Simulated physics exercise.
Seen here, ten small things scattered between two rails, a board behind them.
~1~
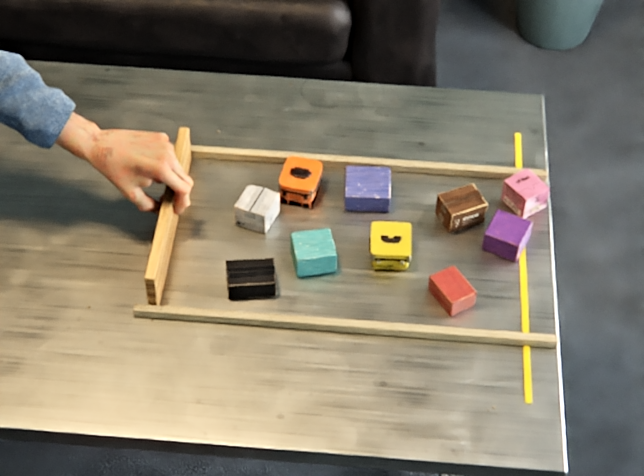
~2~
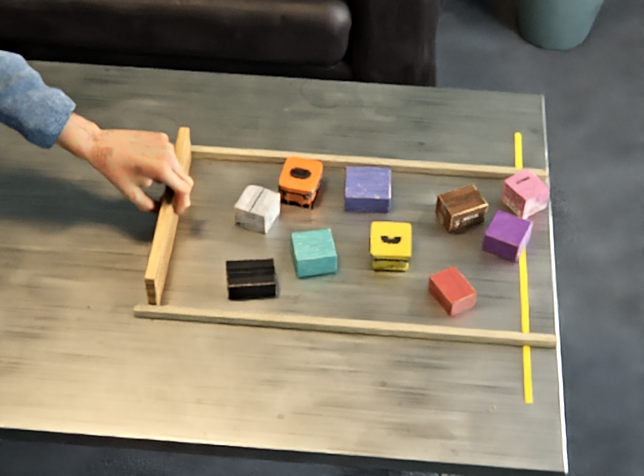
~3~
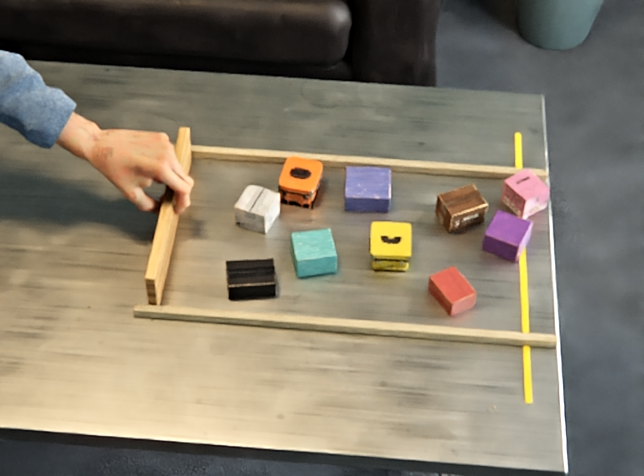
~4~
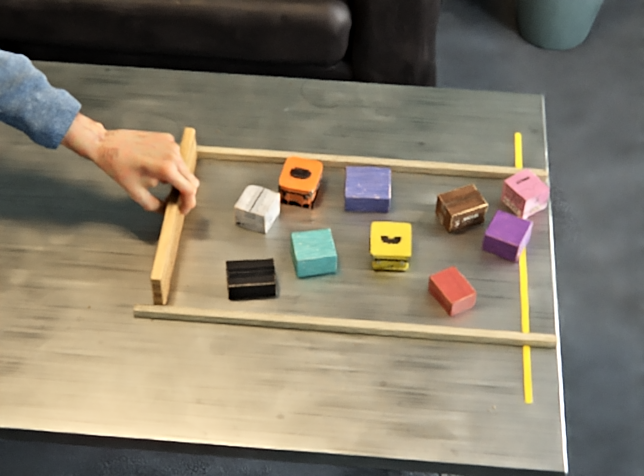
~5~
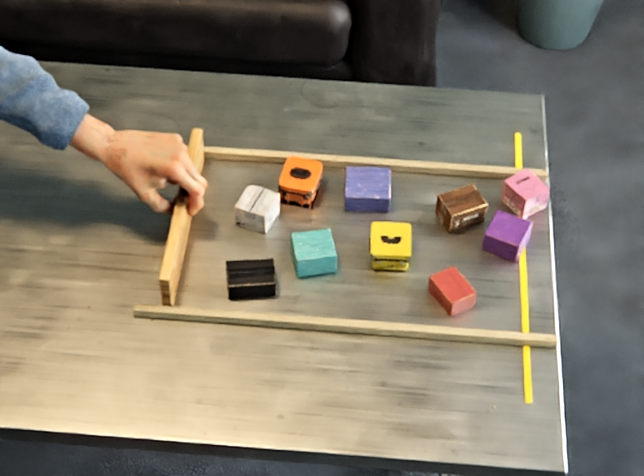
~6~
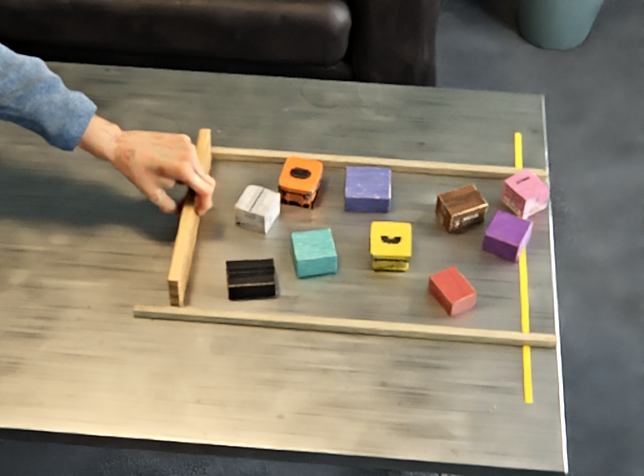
We see ten small, variously colored blocks scattered between two wooden rails on a table, with a yellow strip at the right. A hand holds a wooden board at the left, then slides it slightly rightward while the blocks stay still.
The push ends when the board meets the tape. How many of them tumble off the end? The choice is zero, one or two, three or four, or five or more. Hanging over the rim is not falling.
In the end the number that fall off is five or more.
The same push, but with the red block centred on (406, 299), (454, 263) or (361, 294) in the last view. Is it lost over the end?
In turn it is lost; tumbles off; goes over.
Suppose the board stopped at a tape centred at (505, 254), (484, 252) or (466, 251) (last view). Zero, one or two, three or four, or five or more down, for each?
The falls would be five or more; three or four; either three or four.
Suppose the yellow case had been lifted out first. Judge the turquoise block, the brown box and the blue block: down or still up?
The turquoise block remains up, the brown box comes down, the blue block is lost.
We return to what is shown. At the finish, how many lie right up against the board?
In contact: 4.
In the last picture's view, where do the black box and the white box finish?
First (550, 304), then (541, 229).
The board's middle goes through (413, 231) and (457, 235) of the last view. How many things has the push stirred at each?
By then 10, and 10.
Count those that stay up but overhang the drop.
That would be 4.
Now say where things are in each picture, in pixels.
Pink box (525, 194); purple block (507, 235); brown box (461, 209); board (169, 214); tape (523, 255), in the first picture.
Purple block (507, 236); yellow case (390, 247), in the second picture.
Brown box (461, 209); board (169, 214), in the third picture.
Pink box (525, 194); black box (251, 279), in the fourth picture.
Purple block (507, 236); red block (452, 291), in the fifth picture.
Pink box (525, 194); purple block (507, 236); brown box (461, 209); board (191, 215); tape (523, 255), in the sixth picture.
Soon after, none off yet; pink box at rest near (525, 194); purple block at rest near (507, 236); brown box at rest near (461, 209).
At rest, the number that fall off is five or more; fallen, blue block, yellow case, red block, brown box, purple block and pink box.
